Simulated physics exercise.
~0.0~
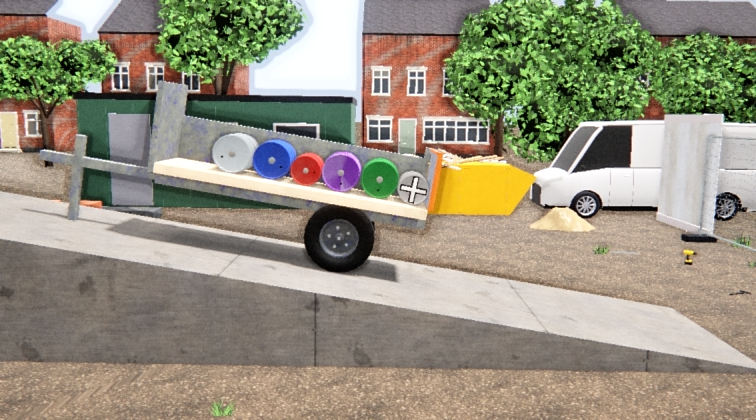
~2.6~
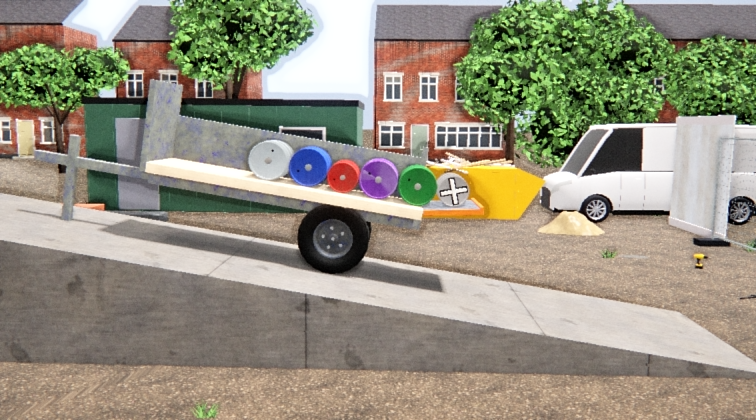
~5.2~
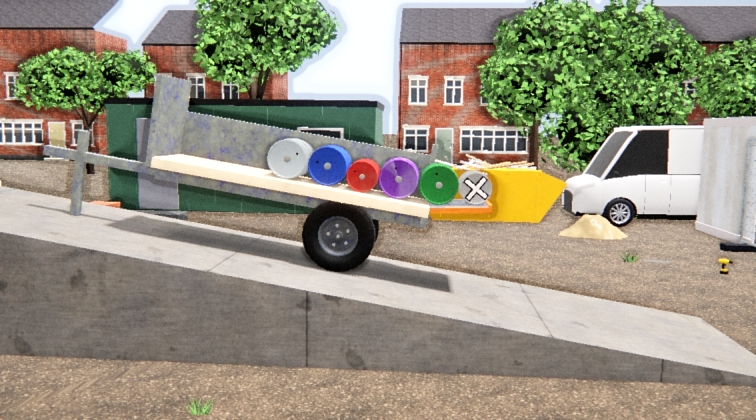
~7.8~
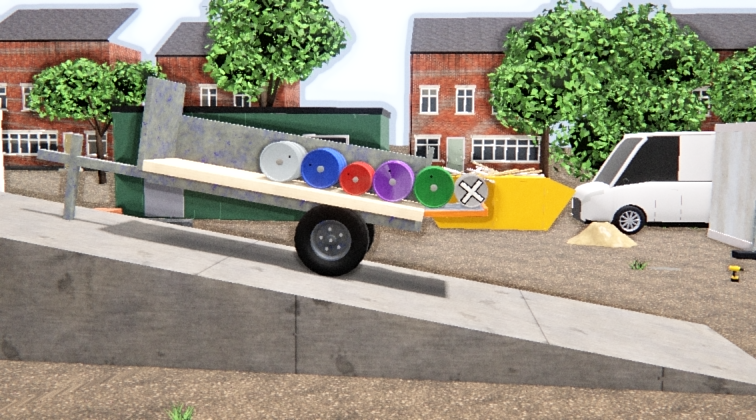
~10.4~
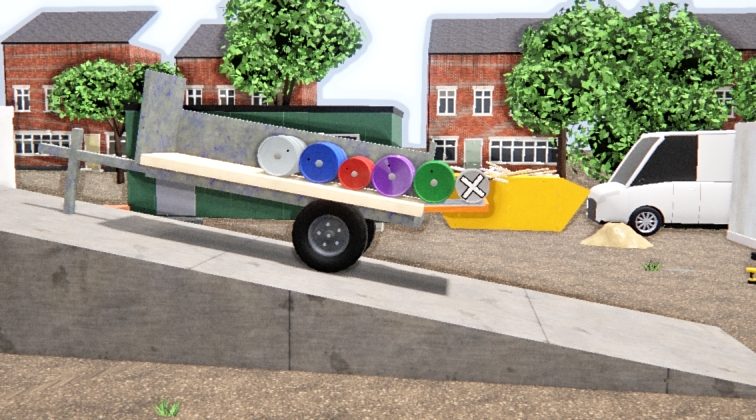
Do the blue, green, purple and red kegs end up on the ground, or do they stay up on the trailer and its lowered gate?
None of the four ends up on the ground. The blue, purple and red kegs stay on the trailer bed, and the green one is held on the lowered gate.
On a building site with brick houses, a yellow skip and a white van behind, a trailer stands nose-up on a concrete ramp, with a row of colourful kegs against its closed tailgate. The gate swings down at the right, and the row rolls right down the sloping bed, led by a grey keg marked with a cross. The kegs roll a little farther, then stop in a tight row. The cross-marked keg and the green one rest on the lowered gate, while the purple, red, blue and pale kegs stay on the bed. None drops to the ramp.
